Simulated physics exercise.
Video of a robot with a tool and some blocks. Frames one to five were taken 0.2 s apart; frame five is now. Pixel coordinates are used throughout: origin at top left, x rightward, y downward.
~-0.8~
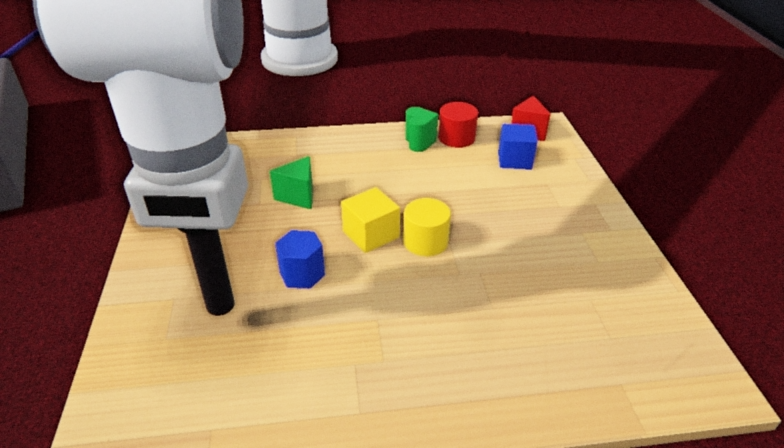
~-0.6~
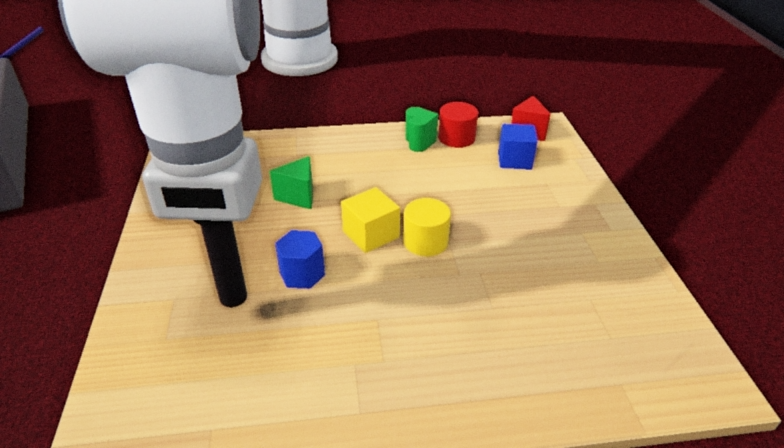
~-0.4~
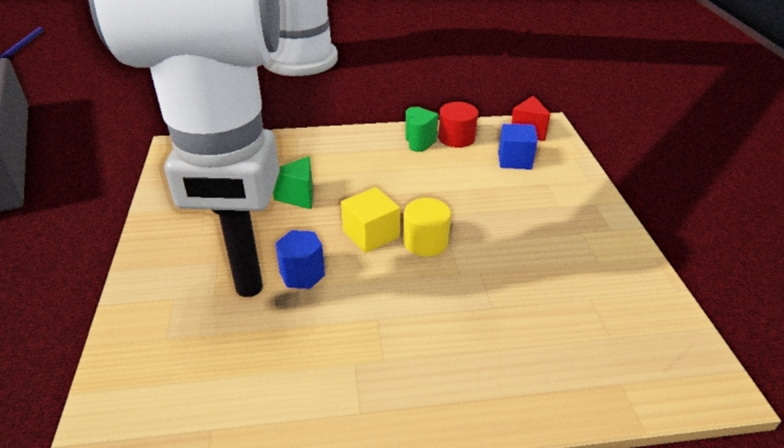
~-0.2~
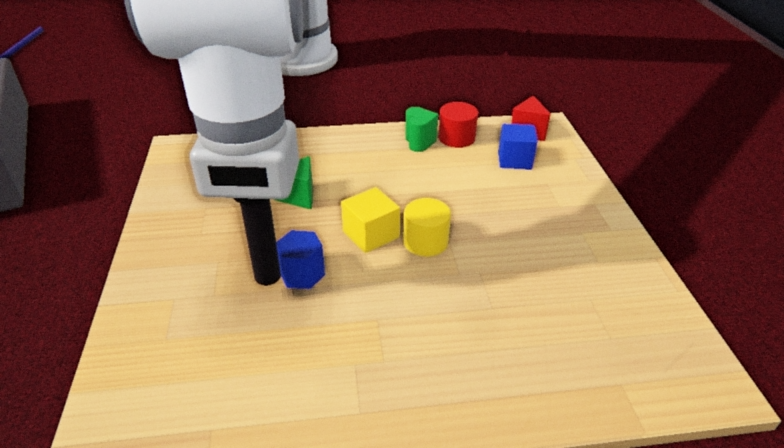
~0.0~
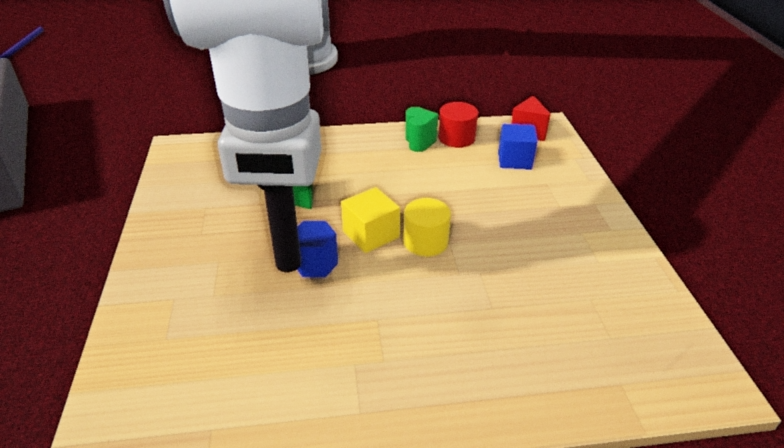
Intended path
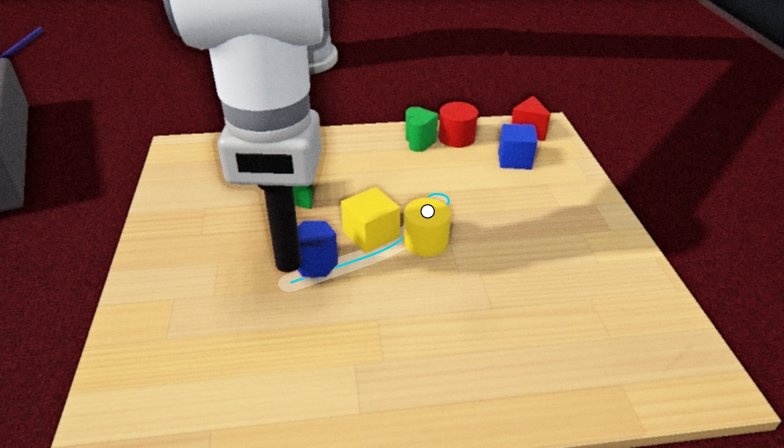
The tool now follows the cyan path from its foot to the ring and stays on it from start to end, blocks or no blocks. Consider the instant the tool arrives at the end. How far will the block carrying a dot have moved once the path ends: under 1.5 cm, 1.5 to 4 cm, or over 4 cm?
It goes a little way, 1.5 to 4 cm.
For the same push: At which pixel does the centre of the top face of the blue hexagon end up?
I think it will end close to (337, 212).
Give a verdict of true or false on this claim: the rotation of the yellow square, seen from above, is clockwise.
The statement is incorrect.
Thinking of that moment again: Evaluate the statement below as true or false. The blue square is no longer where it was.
False.
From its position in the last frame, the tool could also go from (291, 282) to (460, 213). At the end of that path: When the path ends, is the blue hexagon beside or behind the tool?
Going by the path, yes.
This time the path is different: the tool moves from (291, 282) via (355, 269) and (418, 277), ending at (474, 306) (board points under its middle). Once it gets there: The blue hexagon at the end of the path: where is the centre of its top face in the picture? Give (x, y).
Most likely (336, 219).
The drawn path runs from (291, 282) via (356, 260) and (408, 234), ending at (438, 200); the dot is on the yellow cylinder.
The first path, step by step. One third of the way, tool at (356, 242); blue hexagon at (337, 212), turned 75° anticlockwise; yellow square at (377, 199).
Two thirds of the way, tool at (409, 216); blue hexagon at (337, 212), turned 75° anticlockwise; yellow square at (383, 190), turned 20° anticlockwise; yellow cylinder at (445, 207).
At the end, tool at (439, 183); blue hexagon at (337, 212), turned 75° anticlockwise; yellow square at (383, 190), turned 20° anticlockwise; yellow cylinder at (451, 204); blue square not moved.
